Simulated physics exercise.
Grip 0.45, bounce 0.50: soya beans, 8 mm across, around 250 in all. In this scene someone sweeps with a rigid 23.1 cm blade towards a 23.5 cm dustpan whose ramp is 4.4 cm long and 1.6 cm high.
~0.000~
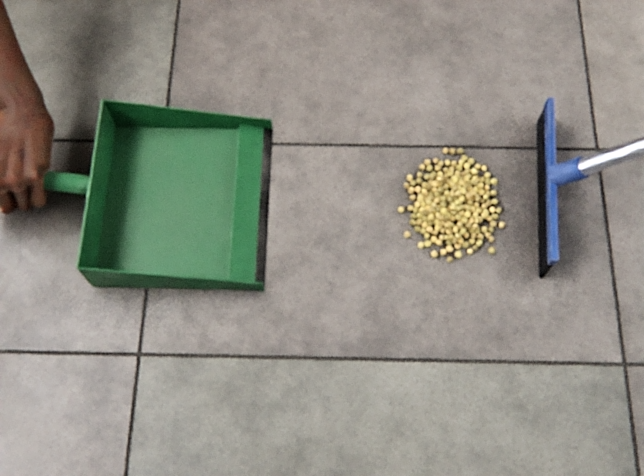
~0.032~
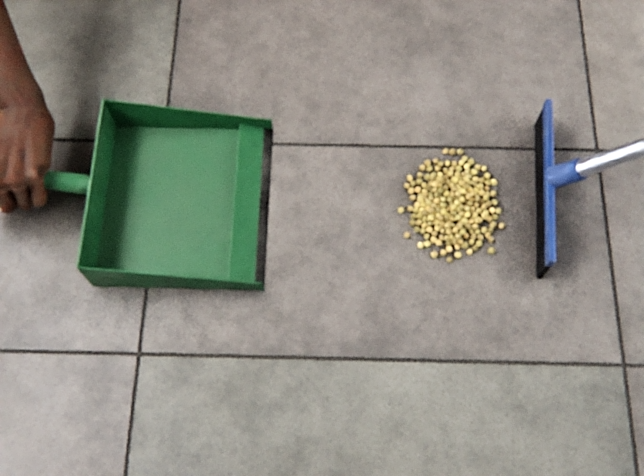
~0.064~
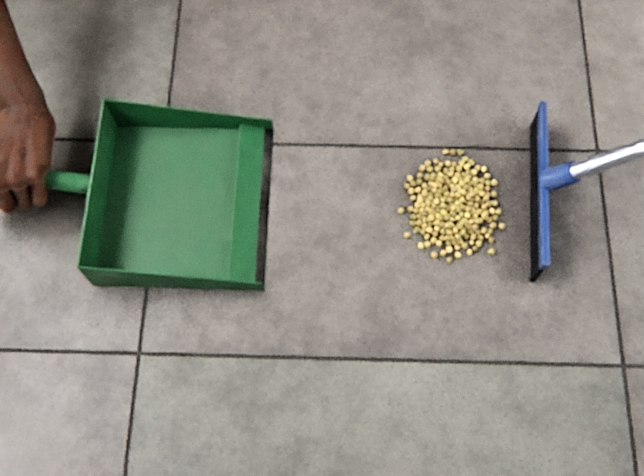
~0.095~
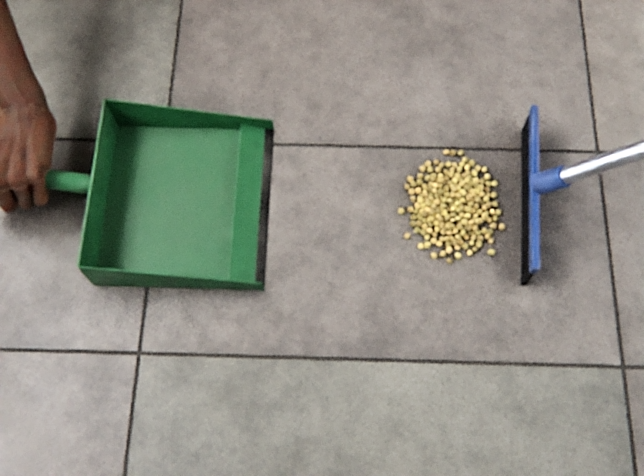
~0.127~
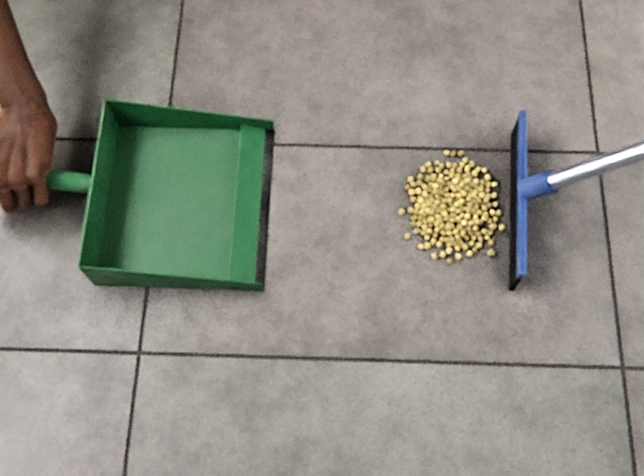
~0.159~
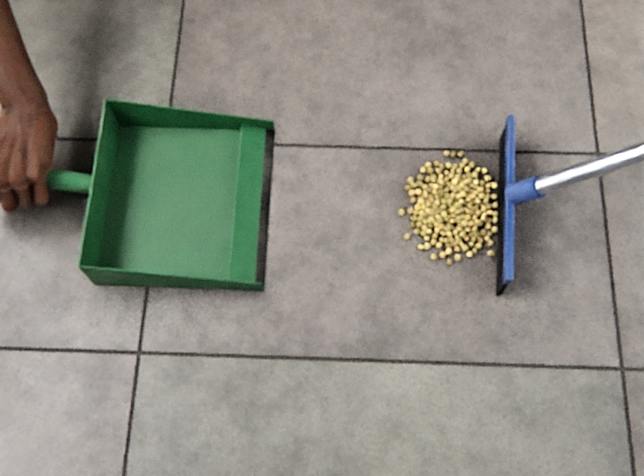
A grey tiled floor with dark joints is seen from above by a still camera. A hand at the left edge holds a green dustpan, its open side facing a round heap of small yellowish beans right of centre, with a blue, black-edged blade on a metal pole at the right. The blade slides leftward and slightly downward, speeding up and touching the heap's right edge, while hand and dustpan stay still.
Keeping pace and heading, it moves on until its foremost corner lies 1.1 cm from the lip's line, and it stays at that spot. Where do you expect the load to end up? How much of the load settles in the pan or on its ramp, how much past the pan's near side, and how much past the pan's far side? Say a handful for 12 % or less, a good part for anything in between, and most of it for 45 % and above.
I would say pan: A good part; near side: A good part; far side: A handful.
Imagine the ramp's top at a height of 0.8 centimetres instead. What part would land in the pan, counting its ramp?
It would be near 30 per cent.
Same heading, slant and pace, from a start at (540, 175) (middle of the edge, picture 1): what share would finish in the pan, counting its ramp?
30 per cent, roughly.
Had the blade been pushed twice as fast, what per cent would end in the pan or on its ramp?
In that case close to 35 per cent.
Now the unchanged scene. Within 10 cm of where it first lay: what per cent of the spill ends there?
About 0 %.
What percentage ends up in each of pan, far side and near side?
Final shares - pan: 25%, near side: 15%, far side: 5%.
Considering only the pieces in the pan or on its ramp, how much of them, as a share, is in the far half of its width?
Close to 10 %.
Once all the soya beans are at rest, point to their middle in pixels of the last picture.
Approximately (271, 223) in the last view.
After 0.44 s, middle of the blade 17 cm from the lip; 0 % over the lip, far side 0 %, near side 0 %.
Then, at 0.63 s, middle of the blade 7 cm from the lip; 0 % over the lip, far side 5 %, near side 10 %.
After 0.94 s, middle of the blade 2 cm from the lip; 25 % over the lip, far side 5 %, near side 15 %.
At rest (1.7 s), pan 25 %, near side 15 %, far side 5 %, in front of the lip or behind the blade 55 %.
